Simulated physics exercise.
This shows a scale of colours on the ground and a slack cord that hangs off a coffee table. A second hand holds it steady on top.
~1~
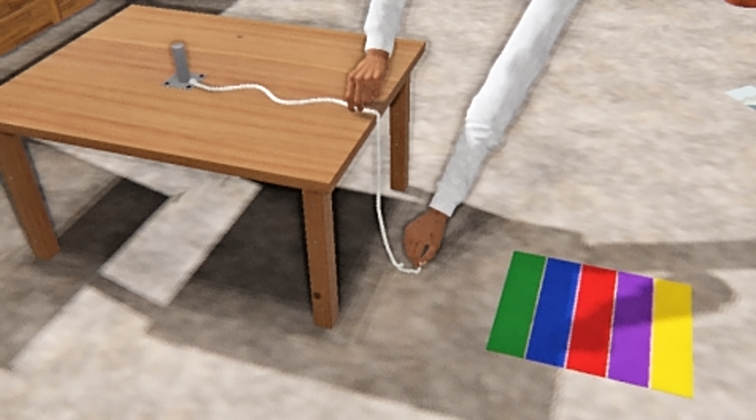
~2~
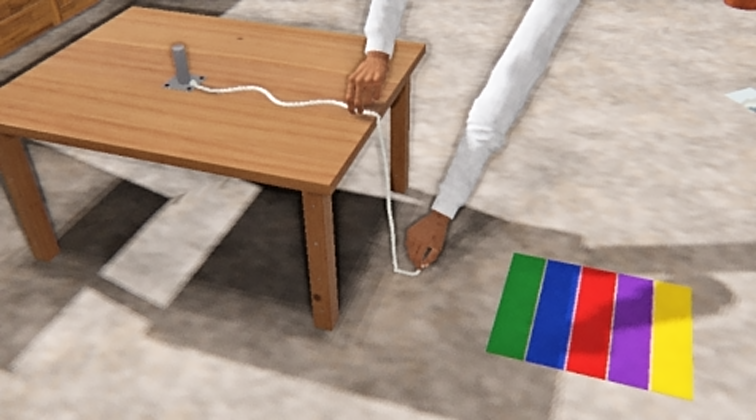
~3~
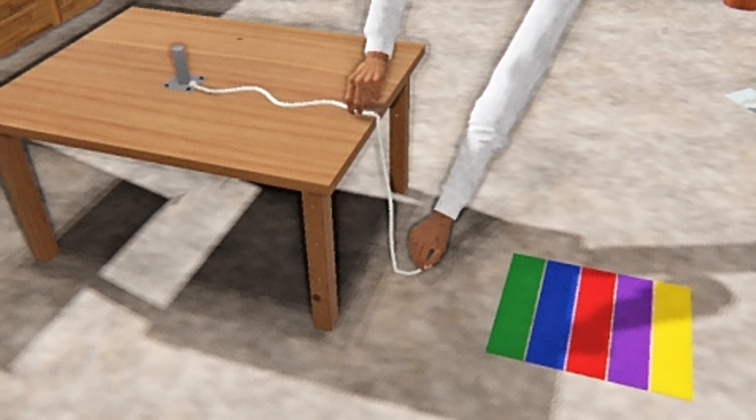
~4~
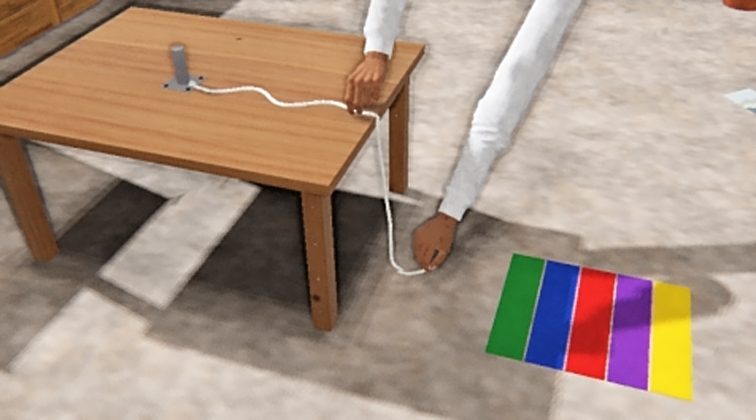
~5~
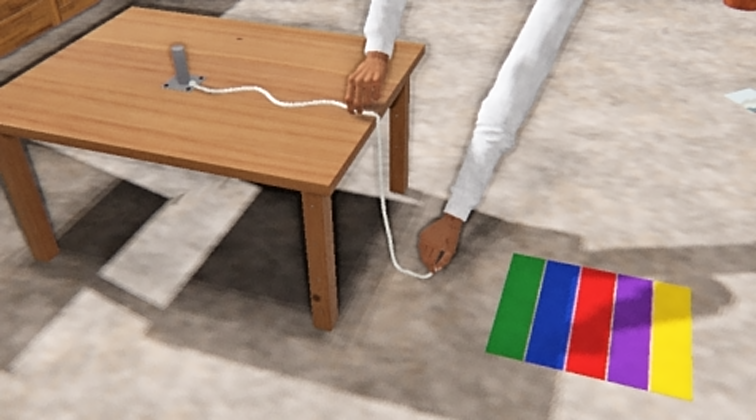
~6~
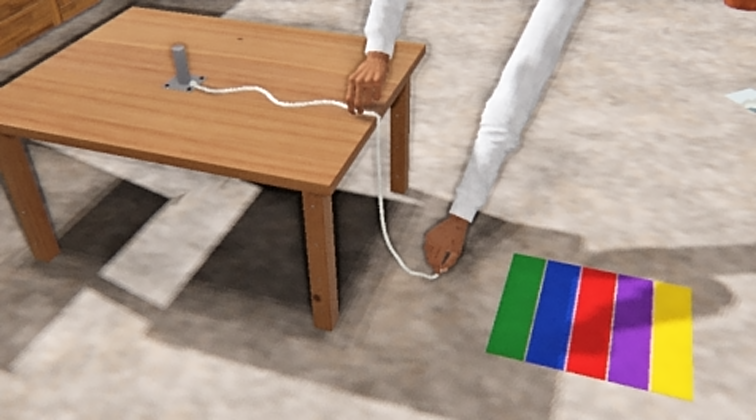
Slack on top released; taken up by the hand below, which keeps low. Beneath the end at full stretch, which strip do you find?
You find the blue strip.
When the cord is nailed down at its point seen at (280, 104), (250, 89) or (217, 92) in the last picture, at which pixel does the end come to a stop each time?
Approximately (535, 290), (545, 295) and (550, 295) respectively.
Soon after, end near (501, 283); short of the strips.
Then, end near (534, 290); over green.
At full stretch, end near (555, 294); over blue. Over blue.
